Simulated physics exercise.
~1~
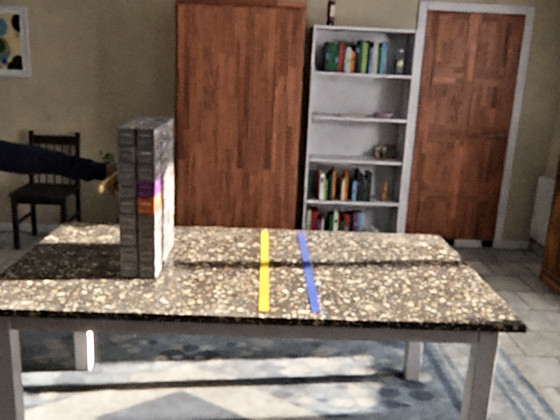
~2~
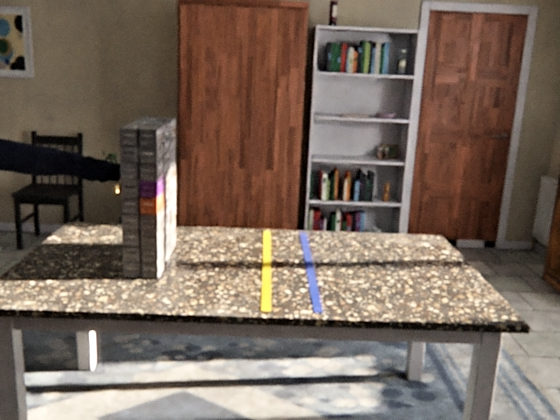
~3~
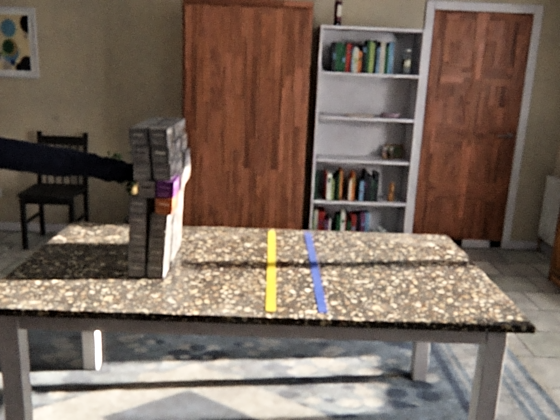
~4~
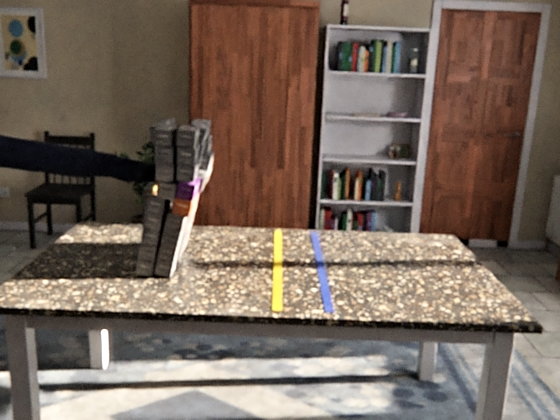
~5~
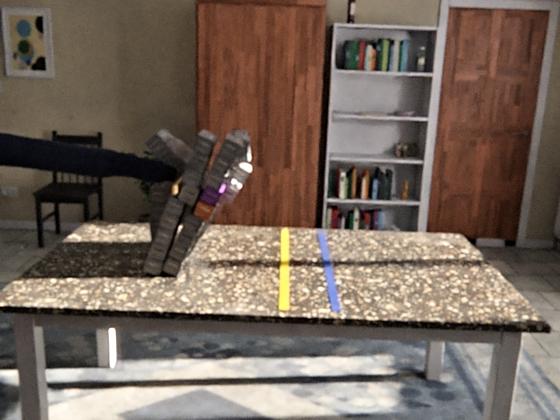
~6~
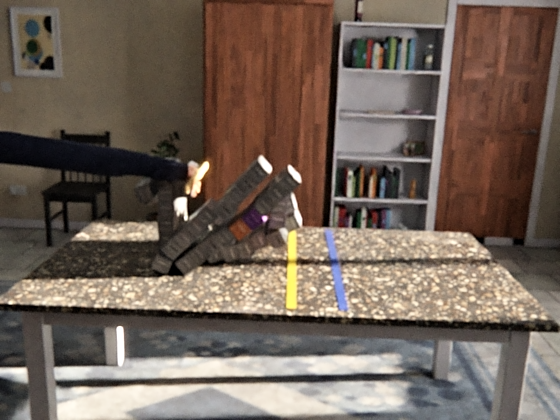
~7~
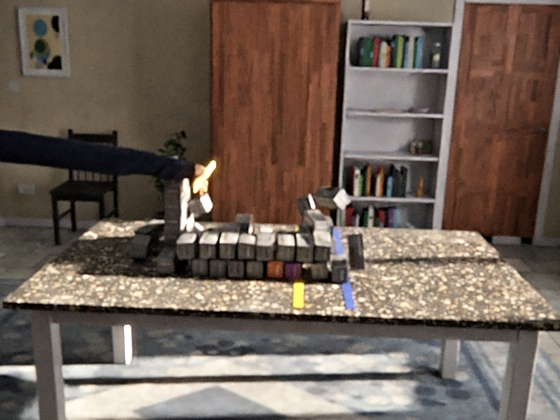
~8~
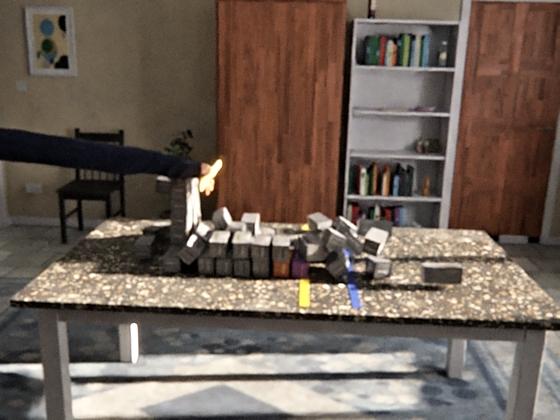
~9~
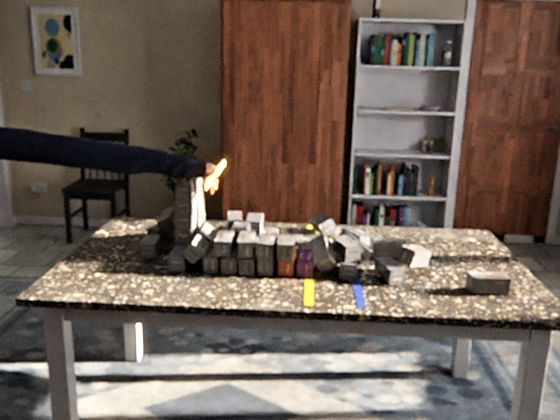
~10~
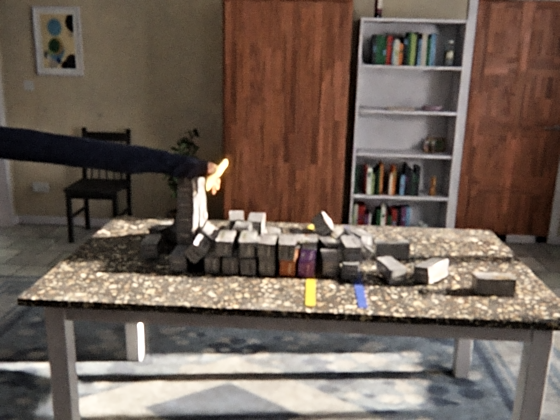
A tall block of grey packets topples right as a hand pushes it, scattering across the table.
